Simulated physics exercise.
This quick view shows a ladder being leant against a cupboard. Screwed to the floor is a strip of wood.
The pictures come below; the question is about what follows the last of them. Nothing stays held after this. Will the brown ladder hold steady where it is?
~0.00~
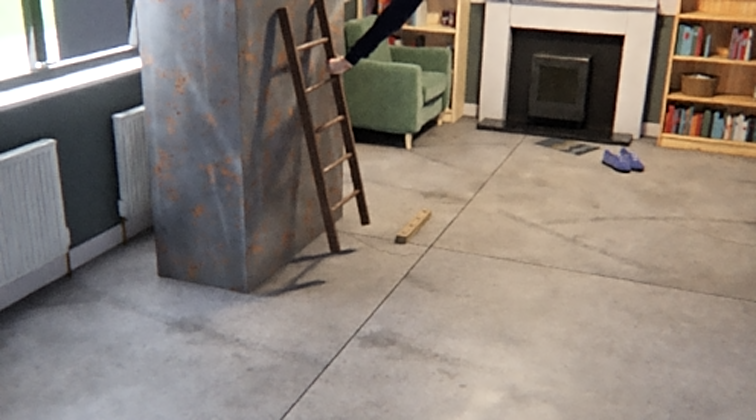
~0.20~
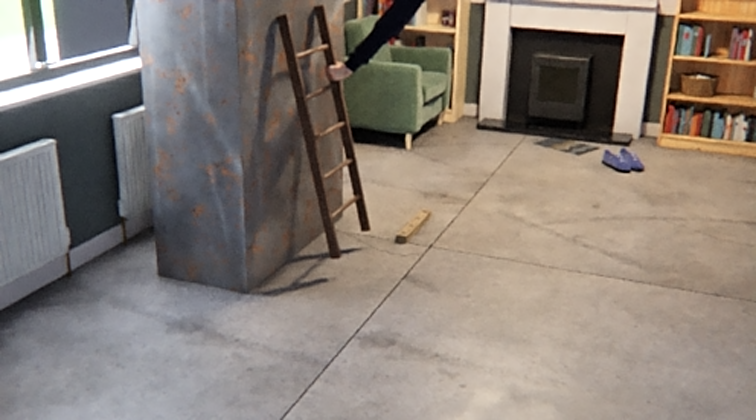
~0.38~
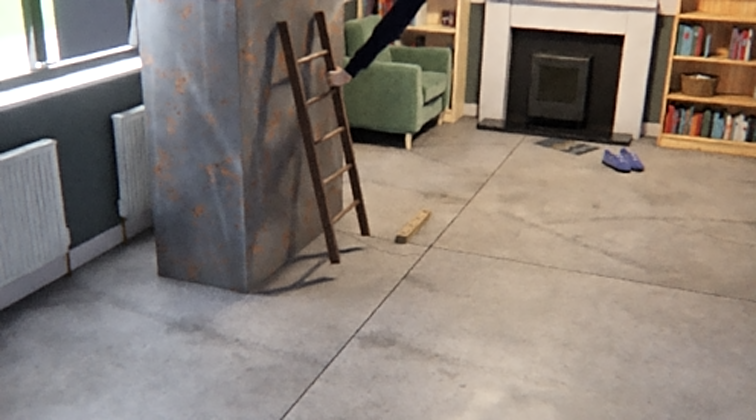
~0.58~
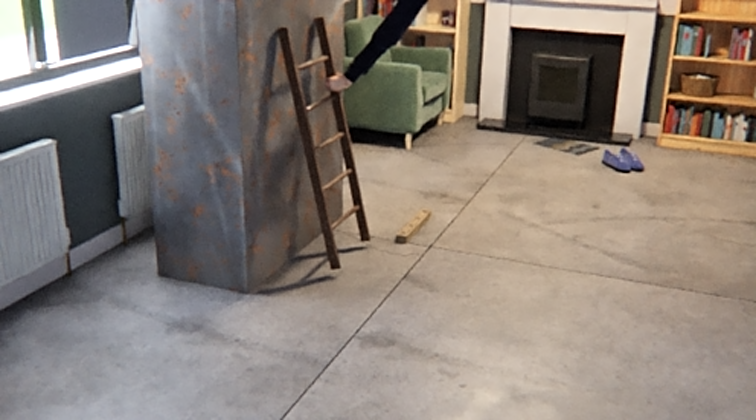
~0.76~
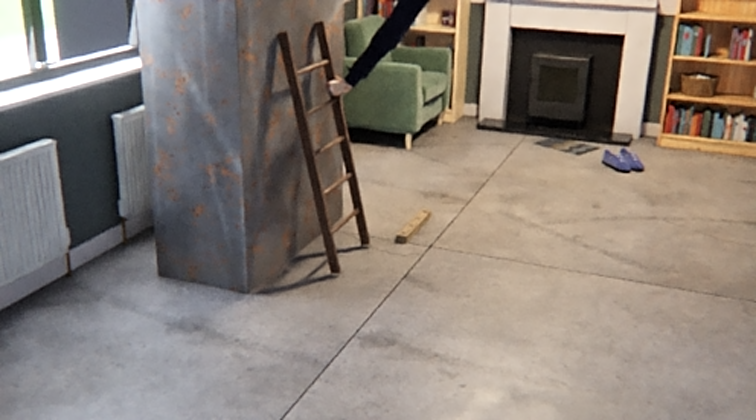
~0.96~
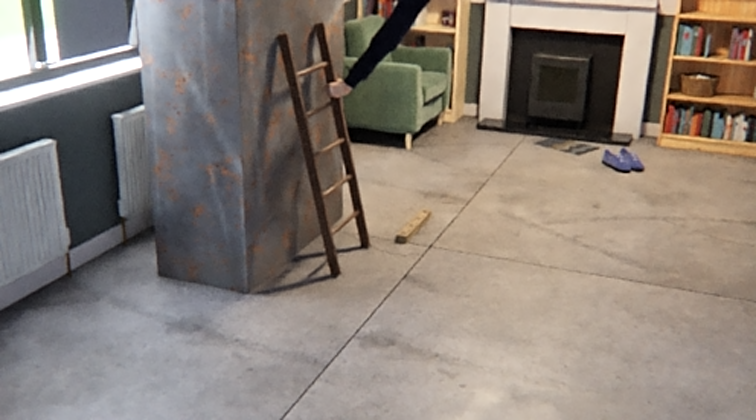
I expect it will stand firm where it is.
By 1.42 s, brown ladder at rest near (328, 149).
When it is over (2.2 s), the brown ladder remains leaning, near (328, 149).
